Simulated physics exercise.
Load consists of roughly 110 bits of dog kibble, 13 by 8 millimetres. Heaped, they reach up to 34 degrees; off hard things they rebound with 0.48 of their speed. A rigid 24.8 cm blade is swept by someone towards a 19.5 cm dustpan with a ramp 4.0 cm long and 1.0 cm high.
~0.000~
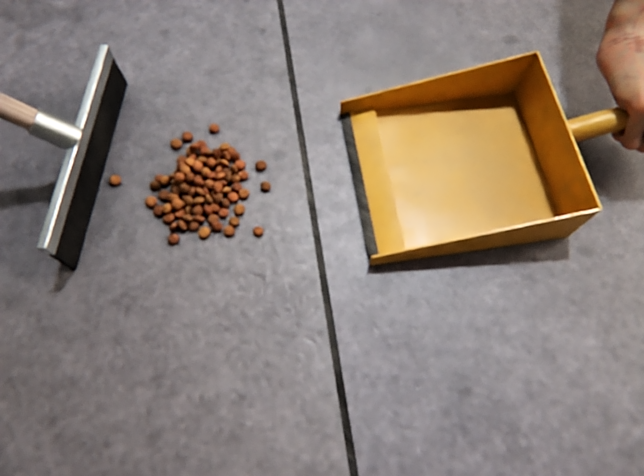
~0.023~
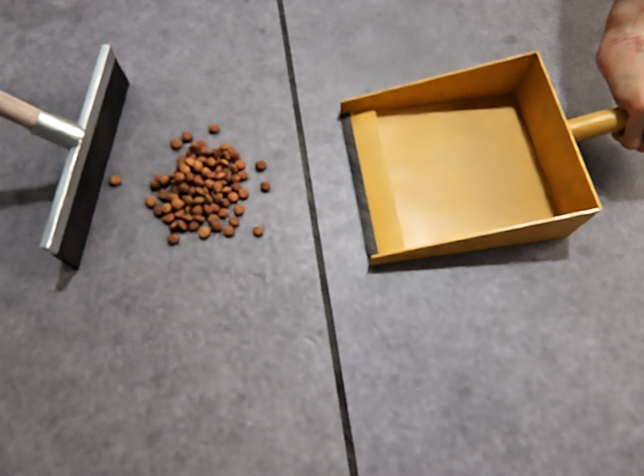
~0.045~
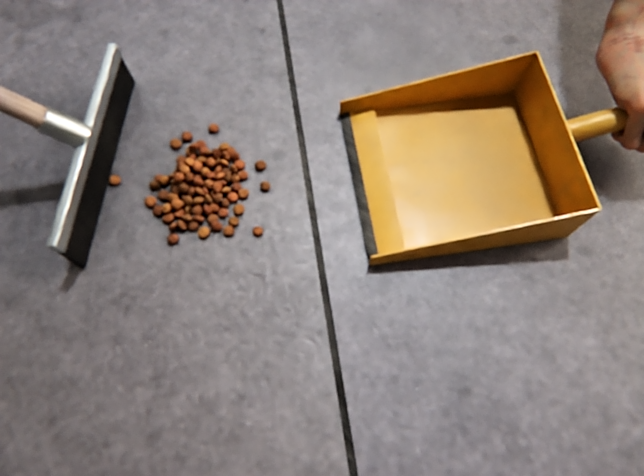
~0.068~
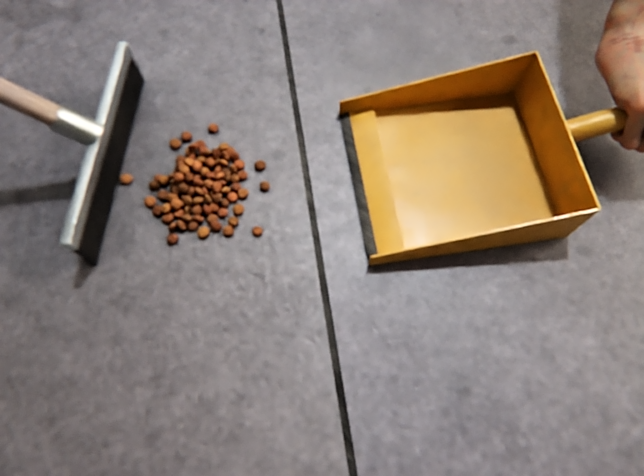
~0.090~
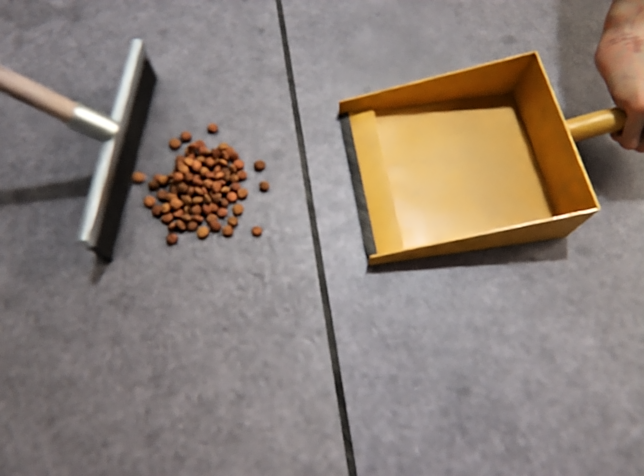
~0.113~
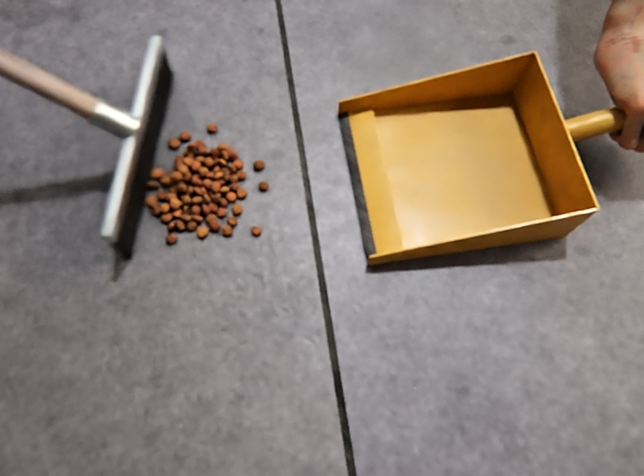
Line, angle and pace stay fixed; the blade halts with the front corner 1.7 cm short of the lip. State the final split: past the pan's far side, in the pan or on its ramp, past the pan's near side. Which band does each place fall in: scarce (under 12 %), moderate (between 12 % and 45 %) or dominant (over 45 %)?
As I see it, far side: A small amount. Pan: A fair amount. Near side: A small amount.
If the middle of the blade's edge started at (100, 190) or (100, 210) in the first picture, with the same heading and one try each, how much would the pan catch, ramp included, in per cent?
Some 25 and 30 per cent.
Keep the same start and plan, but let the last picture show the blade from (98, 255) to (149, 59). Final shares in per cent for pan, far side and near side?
That ends as pan 20, far 0, and near 10.
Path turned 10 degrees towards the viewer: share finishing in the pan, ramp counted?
Then about 35 per cent.
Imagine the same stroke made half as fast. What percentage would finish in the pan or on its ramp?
It would be around 5 per cent.
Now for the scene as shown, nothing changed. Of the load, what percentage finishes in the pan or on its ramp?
Near 30 in every hundred.
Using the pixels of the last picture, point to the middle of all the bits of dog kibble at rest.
(344, 177).
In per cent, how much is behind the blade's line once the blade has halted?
Roughly 5 percent of it.
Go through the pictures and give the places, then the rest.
Blade from (49, 249) to (107, 55), moved 0.0 cm, 0 of the pieces shifted so far; middle of the pieces at (204, 184); pan at (464, 170), in the first frame.
Blade from (51, 248) to (110, 55), moved 0.3 cm, 0 of the pieces shifted so far; middle of the pieces at (204, 184), in the second frame.
Blade from (58, 247) to (116, 54), moved 1.0 cm, 0 of the pieces shifted so far; middle of the pieces at (203, 184), in the third frame.
Blade from (71, 245) to (126, 52), moved 2.2 cm, 1 of the pieces shifted so far; middle of the pieces at (203, 184), in the fourth frame.
Blade from (88, 241) to (140, 49), moved 3.9 cm, 1 of the pieces shifted so far; middle of the pieces at (202, 183), in the fifth frame.
Blade from (110, 237) to (158, 46), moved 6.1 cm, 2 of the pieces shifted so far; middle of the pieces at (202, 183); pan at (462, 170). The blade's pace is about 0.97 m/s, heading 3 degrees away from the viewer's side, in the sixth frame.
Then, at 0.22 s, middle of the blade 12 cm from the lip; 0 % over the lip, far side 0 %, near side 0 %.
After 0.29 s, middle of the blade 6 cm from the lip; 0 % over the lip, far side 0 %, near side 0 %.
After 0.50 s, middle of the blade 4 cm from the lip; 30 % over the lip, far side 5 %, near side 5 %.
At rest (1.1 s), far side 5 %, pan 30 %, near side 5 %, in front of the lip or behind the blade 60 %.
